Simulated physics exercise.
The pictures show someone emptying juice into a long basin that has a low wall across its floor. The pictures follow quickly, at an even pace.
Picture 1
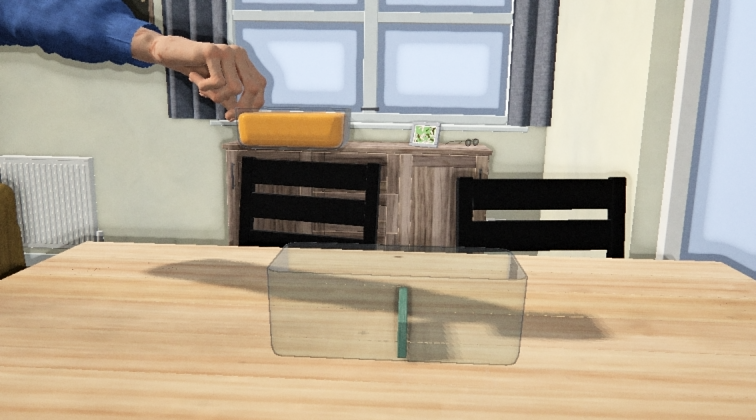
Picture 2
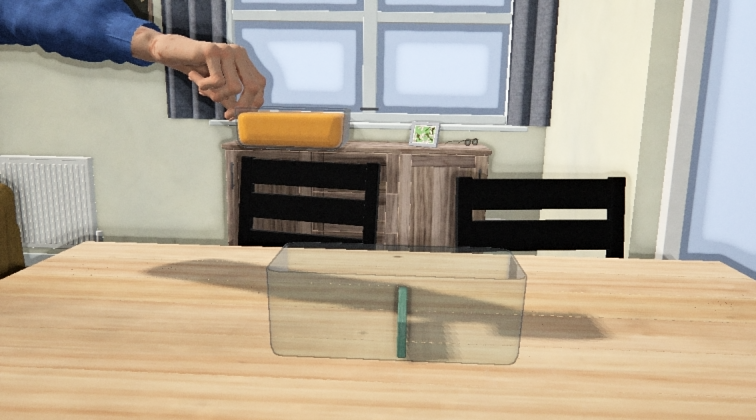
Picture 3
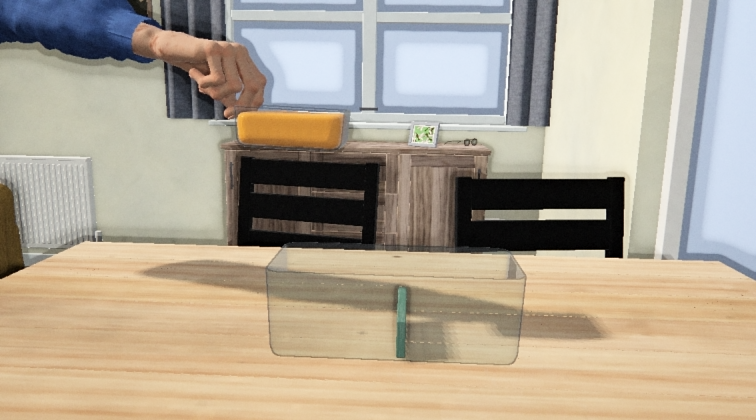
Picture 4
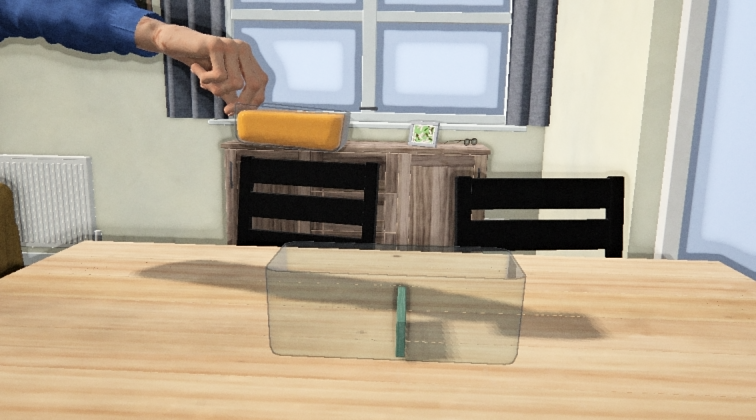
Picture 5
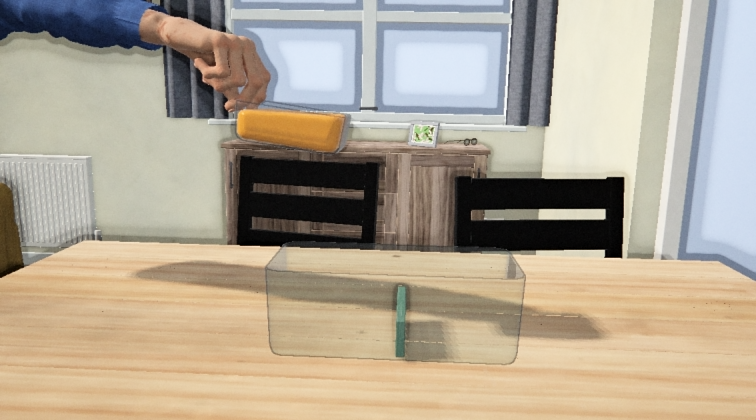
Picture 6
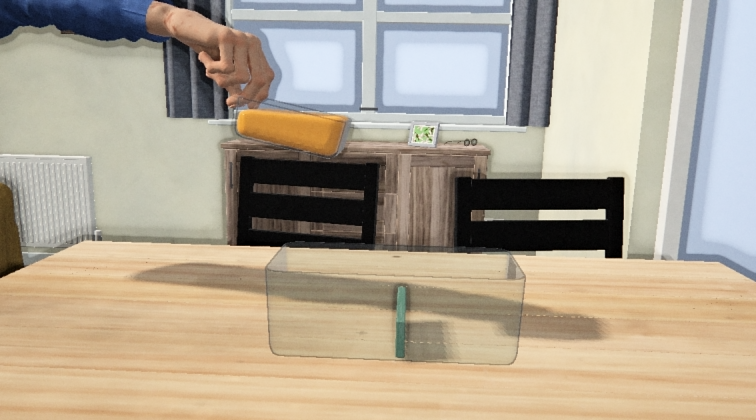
A hand in a blue sleeve holds a clear container of orange juice almost still, up and to the left of a long transparent basin with a low green wall, on a wooden table. The hand then gradually tilts the container, its right end dipping slightly, while the basin stays empty and still.
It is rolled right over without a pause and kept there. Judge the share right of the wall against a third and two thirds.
In the end between a third and two thirds is right of the wall.
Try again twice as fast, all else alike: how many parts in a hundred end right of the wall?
It comes to 15 per cent or so.
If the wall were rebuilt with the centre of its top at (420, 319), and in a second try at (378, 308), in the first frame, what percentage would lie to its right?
About 20 and 75 per cent.
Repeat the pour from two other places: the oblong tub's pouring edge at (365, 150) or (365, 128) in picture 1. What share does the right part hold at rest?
The first gives 60 %, the second 65 %.
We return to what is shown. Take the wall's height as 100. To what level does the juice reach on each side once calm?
Some 20 per cent left and 20 right.
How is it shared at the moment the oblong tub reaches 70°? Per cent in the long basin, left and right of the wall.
The left part 10 per cent, the right part 15.
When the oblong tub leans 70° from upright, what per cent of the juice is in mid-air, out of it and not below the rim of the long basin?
About 55 per cent.
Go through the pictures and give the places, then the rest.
The first frame shows tilt 0°; pouring edge (347, 111); surface from (248, 114) to (346, 116); the long basin's rim runs from (278, 257) to (518, 265); the wall's top is at (403, 304).
The second frame shows tilt 0°; pouring edge (347, 112); surface from (247, 114) to (346, 116).
The third frame shows tilt 2°; pouring edge (347, 113); surface from (247, 113) to (345, 117).
The fourth frame shows tilt 4°; pouring edge (347, 115); surface from (248, 112) to (346, 117).
The fifth frame shows tilt 8°; pouring edge (347, 118); surface from (248, 111) to (346, 118).
The sixth frame shows tilt 12°; pouring edge (348, 122); surface from (249, 111) to (348, 118).
A moment on, the oblong tub is tipped part way and 21 per cent is still to pour, 10 is left of the wall and 16 right of it.
Next, the oblong tub is tipped right over and 2 per cent is still to pour, 42 is left of the wall and 46 right of it.
Then the oblong tub is tipped right over and 0 per cent is still to pour, 49 is left of the wall and 46 right of it.
Later the oblong tub is tipped right over and 0 per cent is still to pour, 49 is left of the wall and 46 right of it.
In the end 49 per cent lies left of the wall, 46 right of it and 4 outside.
